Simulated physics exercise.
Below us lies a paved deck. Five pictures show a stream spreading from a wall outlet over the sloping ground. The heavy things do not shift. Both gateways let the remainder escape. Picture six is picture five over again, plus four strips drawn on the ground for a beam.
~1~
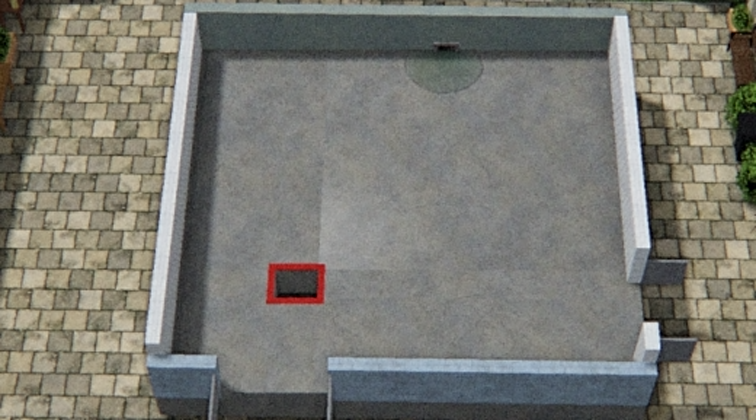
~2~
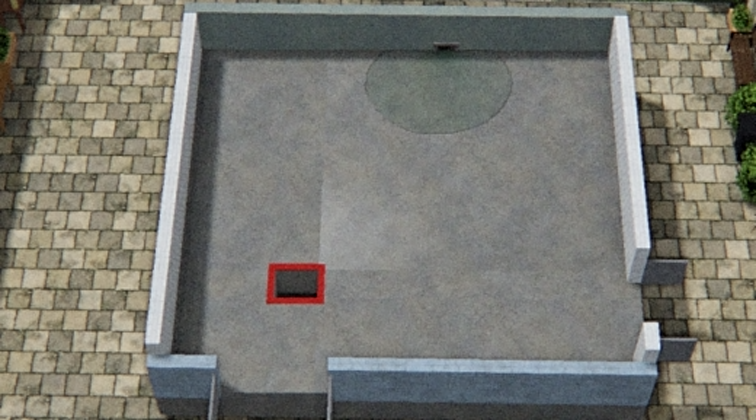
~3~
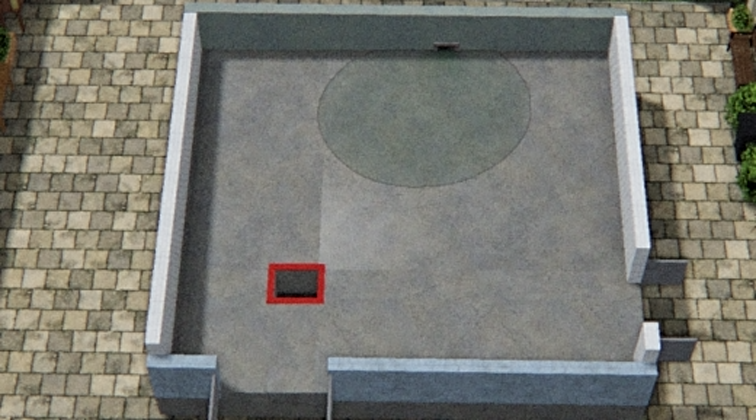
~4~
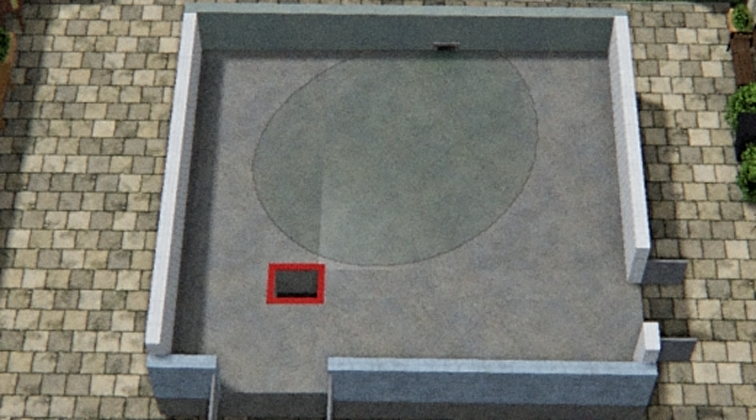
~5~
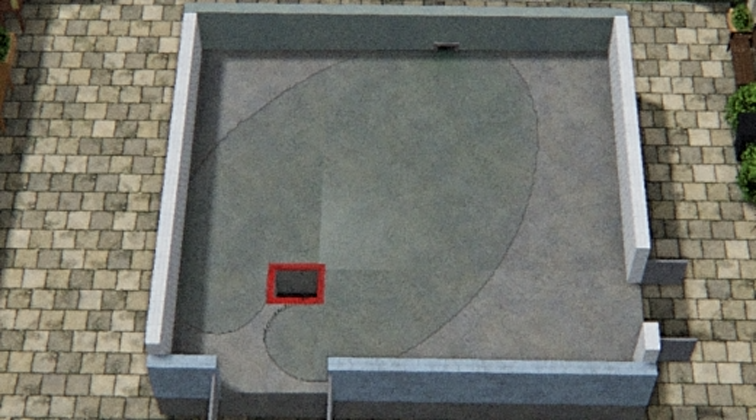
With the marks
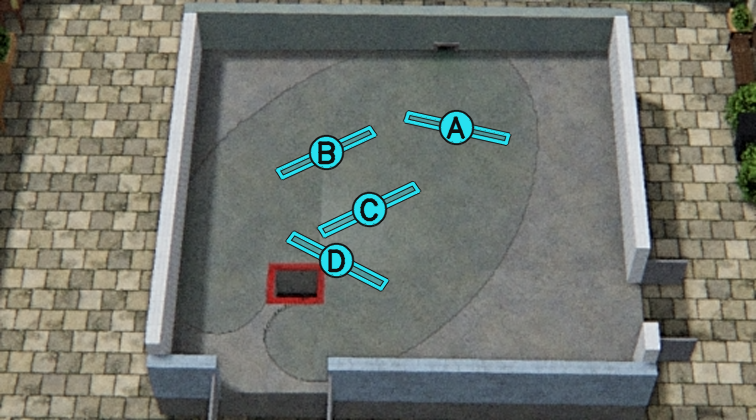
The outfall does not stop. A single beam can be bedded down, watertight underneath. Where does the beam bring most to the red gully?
Best: B.
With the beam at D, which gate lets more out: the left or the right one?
More leaves on the left.
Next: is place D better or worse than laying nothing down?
Place D is worse.
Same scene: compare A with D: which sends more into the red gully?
Here it is place A.
On the marked copy, A from (407, 116) to (507, 139); B from (280, 173) to (372, 131); C from (322, 231) to (415, 187); D from (291, 237) to (383, 284).
For place A, about 8 % of the stream goes into the red gully, about 92 % out by the gates.
For place B, about 22 % of the stream goes into the red gully, about 78 % out by the gates.
For place C, about 11 % of the stream goes into the red gully, about 89 % out by the gates.
For place D, next to none of the stream goes into the red gully, about 99 % out by the gates.
